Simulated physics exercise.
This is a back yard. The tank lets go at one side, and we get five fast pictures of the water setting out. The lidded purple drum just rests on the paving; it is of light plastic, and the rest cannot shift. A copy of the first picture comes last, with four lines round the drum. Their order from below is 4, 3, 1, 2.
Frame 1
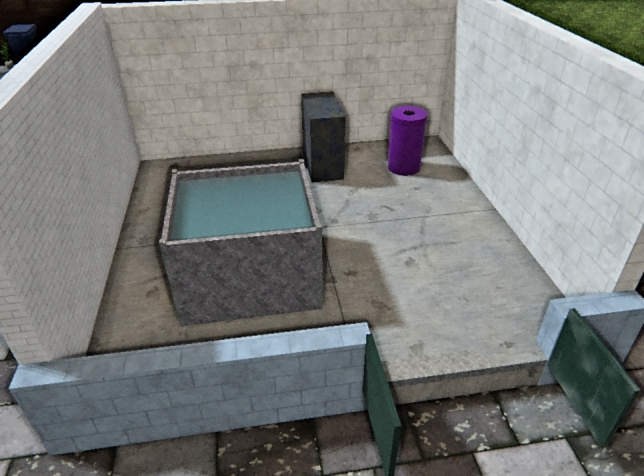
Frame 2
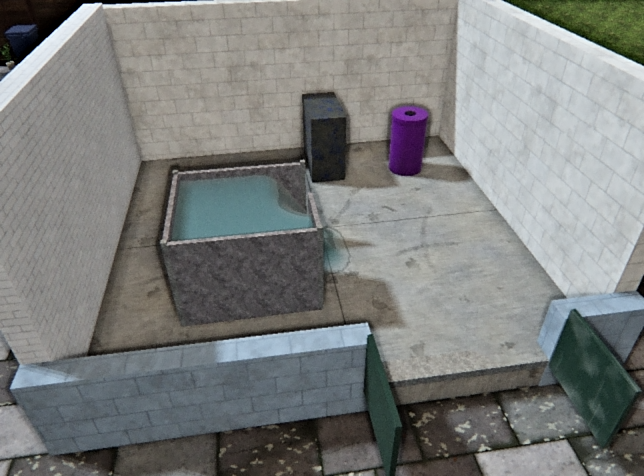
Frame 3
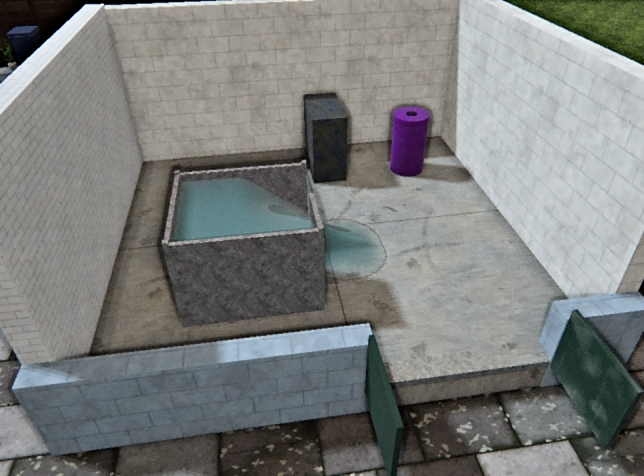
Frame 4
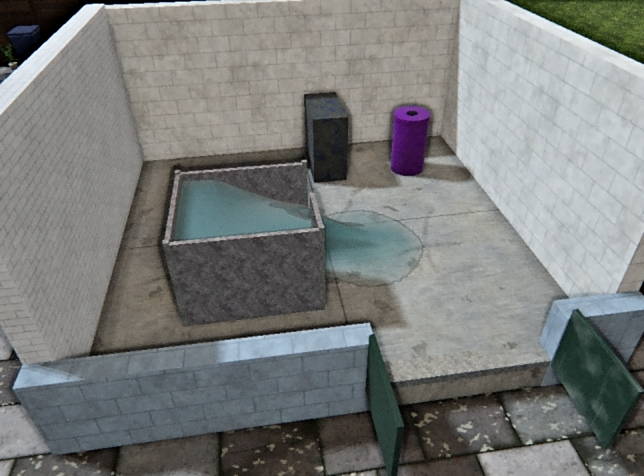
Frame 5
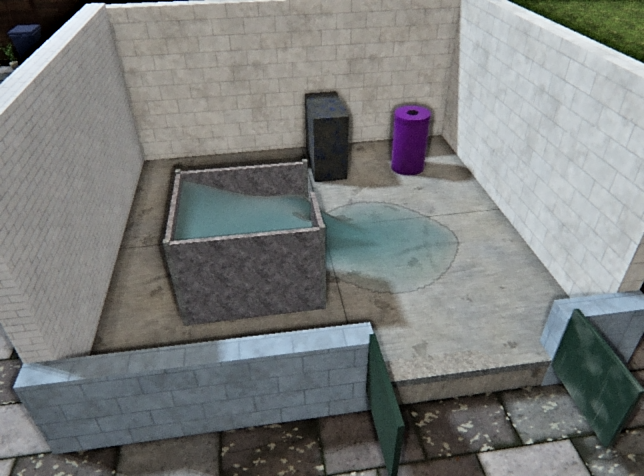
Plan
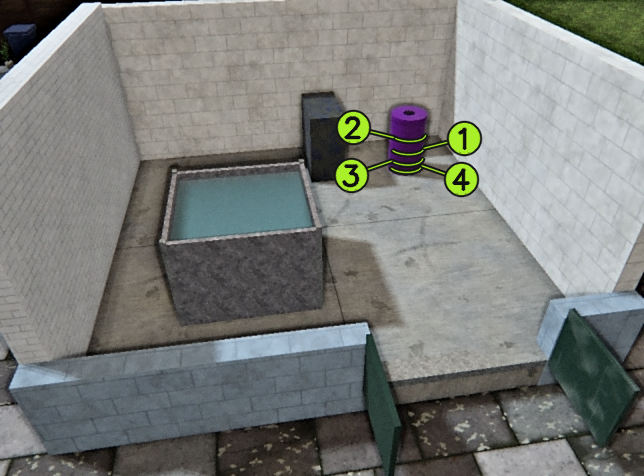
Water pouring from the right side of a square stone tank and spreading across a walled yard floor near a purple drum.
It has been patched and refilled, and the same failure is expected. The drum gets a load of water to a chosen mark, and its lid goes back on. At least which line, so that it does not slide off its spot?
Level 3 just does it.
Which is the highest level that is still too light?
The answer is 4.
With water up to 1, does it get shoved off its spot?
No, not at all.
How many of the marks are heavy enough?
Three.
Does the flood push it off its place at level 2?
No, that is safe.
In lime, 1 at (411, 154); 2 at (413, 141); 3 at (410, 165); 4 at (409, 172); from the bottom up 4, 3, 1, 2.
With 1, it does not move.
With 2, it does not move.
With 3, it shifts by a finger or two and stays.
With 4, it is pushed about 4 times its own width away.
